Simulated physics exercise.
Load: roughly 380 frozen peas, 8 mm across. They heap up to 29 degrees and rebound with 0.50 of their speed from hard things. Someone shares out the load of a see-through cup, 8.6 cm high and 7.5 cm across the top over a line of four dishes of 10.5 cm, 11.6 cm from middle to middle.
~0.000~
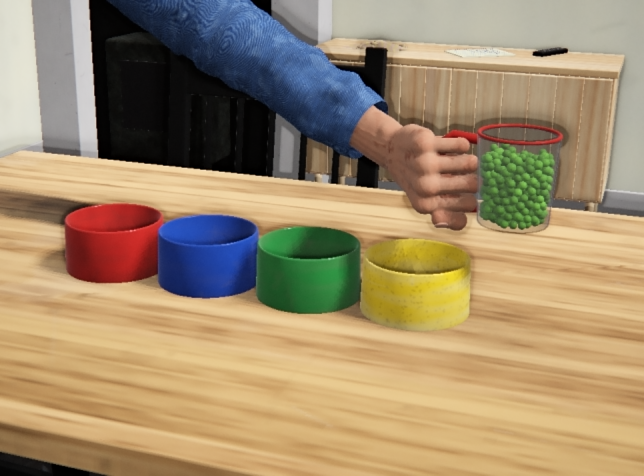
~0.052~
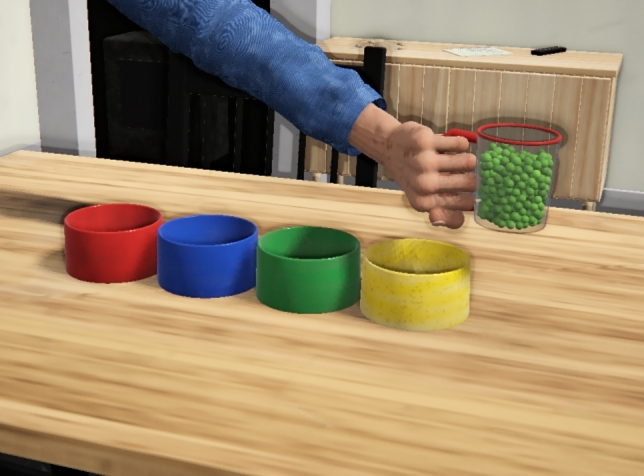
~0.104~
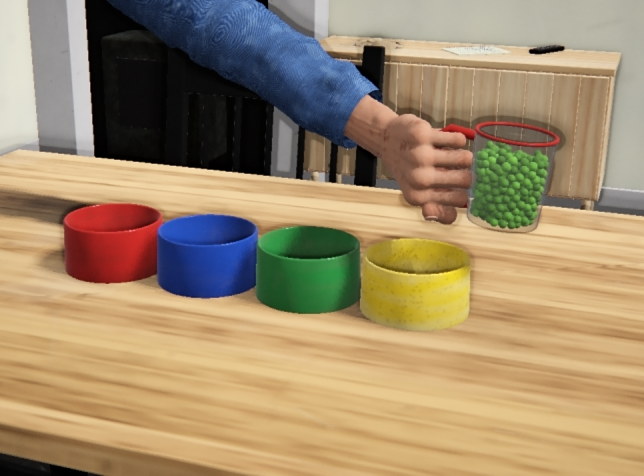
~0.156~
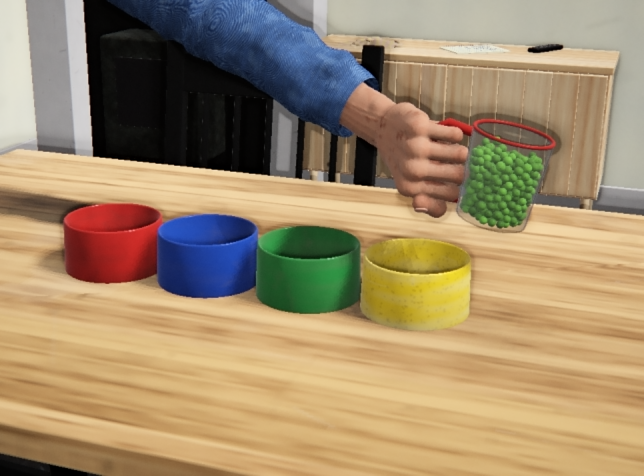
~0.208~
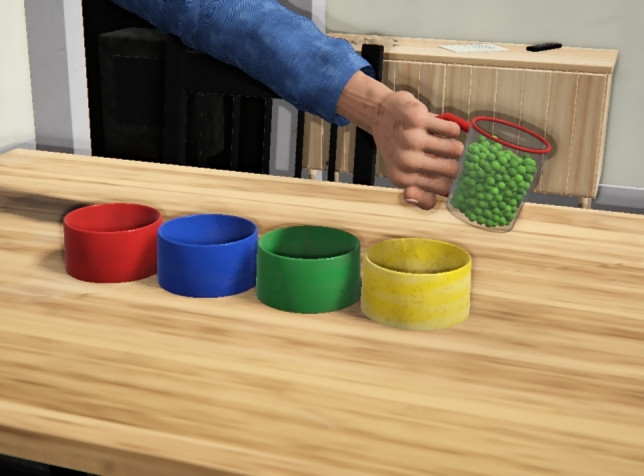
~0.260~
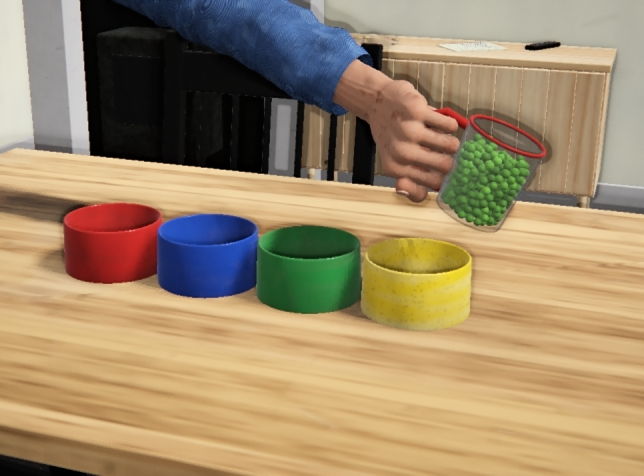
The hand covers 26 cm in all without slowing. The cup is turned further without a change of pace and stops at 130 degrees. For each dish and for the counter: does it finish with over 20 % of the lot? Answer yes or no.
Red: No, blue: No, green: No, yellow: Yes, counter: No.
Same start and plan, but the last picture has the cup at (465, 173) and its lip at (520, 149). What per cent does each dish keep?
Red 0; blue 0; green 100; yellow 0.
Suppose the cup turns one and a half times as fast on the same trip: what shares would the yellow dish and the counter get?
Yellow 90, counter 10.
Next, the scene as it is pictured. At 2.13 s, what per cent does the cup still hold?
About 0 per cent.
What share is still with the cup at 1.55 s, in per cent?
Some 0 per cent of the load.
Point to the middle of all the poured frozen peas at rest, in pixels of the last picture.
At about (409, 290).
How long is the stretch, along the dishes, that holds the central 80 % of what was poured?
Roughly 6 cm.
After 1.03 s, tilt 107 degrees; cup holds 80 %, yellow 15 %.
Then, at 1.55 s, tilt 130 degrees; cup holds 0 %, yellow 90 %.
Then, at 2.13 s, tilt 130 degrees; cup holds 0 %, yellow 90 %.
In the end, at 2.4 s, red 0 %, blue 0 %, green 0 %, yellow 90 %, counter 5 %.
